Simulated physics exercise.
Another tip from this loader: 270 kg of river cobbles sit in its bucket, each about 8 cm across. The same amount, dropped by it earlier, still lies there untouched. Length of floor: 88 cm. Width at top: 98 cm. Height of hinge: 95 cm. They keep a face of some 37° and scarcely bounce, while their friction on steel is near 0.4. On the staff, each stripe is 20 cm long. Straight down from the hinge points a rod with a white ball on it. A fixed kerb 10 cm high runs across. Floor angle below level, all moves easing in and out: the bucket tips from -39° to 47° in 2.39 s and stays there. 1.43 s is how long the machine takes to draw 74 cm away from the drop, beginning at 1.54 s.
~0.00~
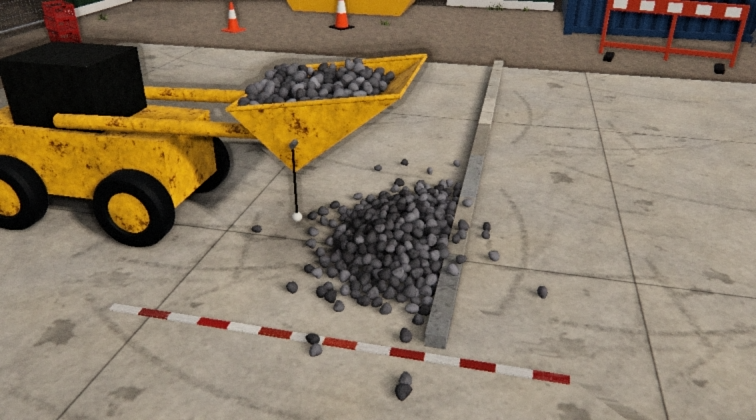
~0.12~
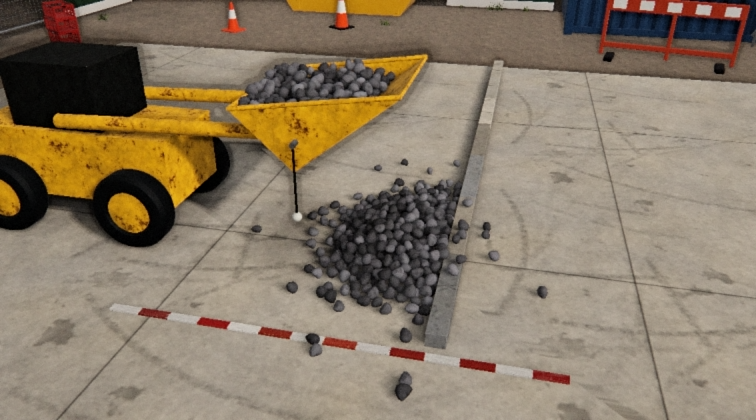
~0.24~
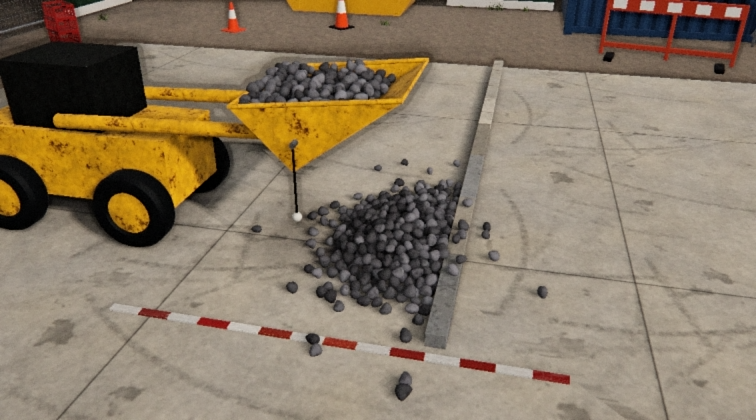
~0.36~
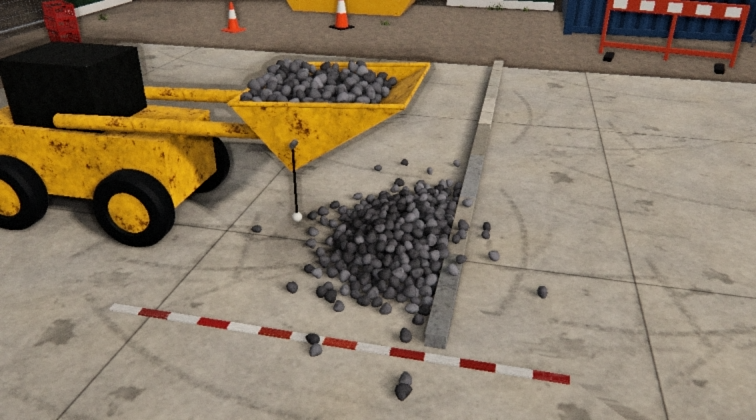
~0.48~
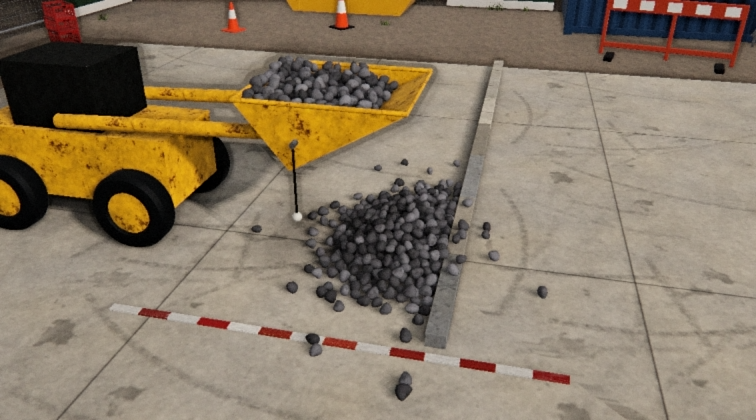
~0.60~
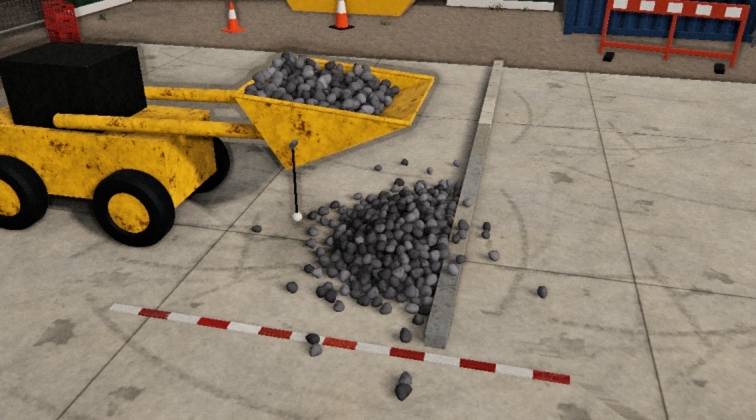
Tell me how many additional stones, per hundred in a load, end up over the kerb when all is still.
Some 4 in every hundred.
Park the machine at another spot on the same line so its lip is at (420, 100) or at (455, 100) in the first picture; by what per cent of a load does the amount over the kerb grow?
Some 10 percent first and 30 percent second.
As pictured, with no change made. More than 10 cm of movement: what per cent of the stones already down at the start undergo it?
Close to 5 in a hundred of them.
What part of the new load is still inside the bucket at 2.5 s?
Around 0 per cent of the load is still inside.
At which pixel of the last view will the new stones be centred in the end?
Around (382, 221).
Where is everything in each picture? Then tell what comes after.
The bucket is at -39°, its lip at (400, 96); the top of the load is at (348, 71). The earlier load is highest near (406, 218), 21 cm above ground level, 99 % on this side of the kerb, 1 % over the kerb, in the first picture.
The bucket is at -38°, its lip at (400, 98); the top of the load is at (340, 72); the stones move at 0.0 m/s on average, in the second picture.
Lip at (402, 101), floor tilted -37°, highest stones at (331, 71); the stones move at 0.1 m/s on average, in the third picture.
The bucket is at -34°, its lip at (404, 107); the top of the load is at (305, 69); the stones move at 0.1 m/s on average, in the fourth picture.
Lip at (407, 115), floor tilted -30°, highest stones at (287, 68); the stones move at 0.1 m/s on average, in the fifth picture.
Lip at (410, 124), floor tilted -25°, highest stones at (291, 63); the stones move at 0.2 m/s on average, in the sixth picture.
After 1.8 s the floor is at 33°; in per cent of one load, 85 in the bucket, 114 on this side of the kerb, 1 over the kerb; the foremost stones are at (482, 240).
After 2.5 s the floor is at 47°; in per cent of one load, 0 in the bucket, 196 on this side of the kerb, 4 over the kerb; the foremost stones are at (503, 253).
After 3.4 s the floor is at 47°; in per cent of one load, 0 in the bucket, 195 on this side of the kerb, 5 over the kerb; the foremost stones are at (519, 248).
After 5.9 s the floor is at 47°; in per cent of one load, 0 in the bucket, 195 on this side of the kerb, 5 over the kerb; the foremost stones are at (519, 248). Net gain over the kerb, 4.
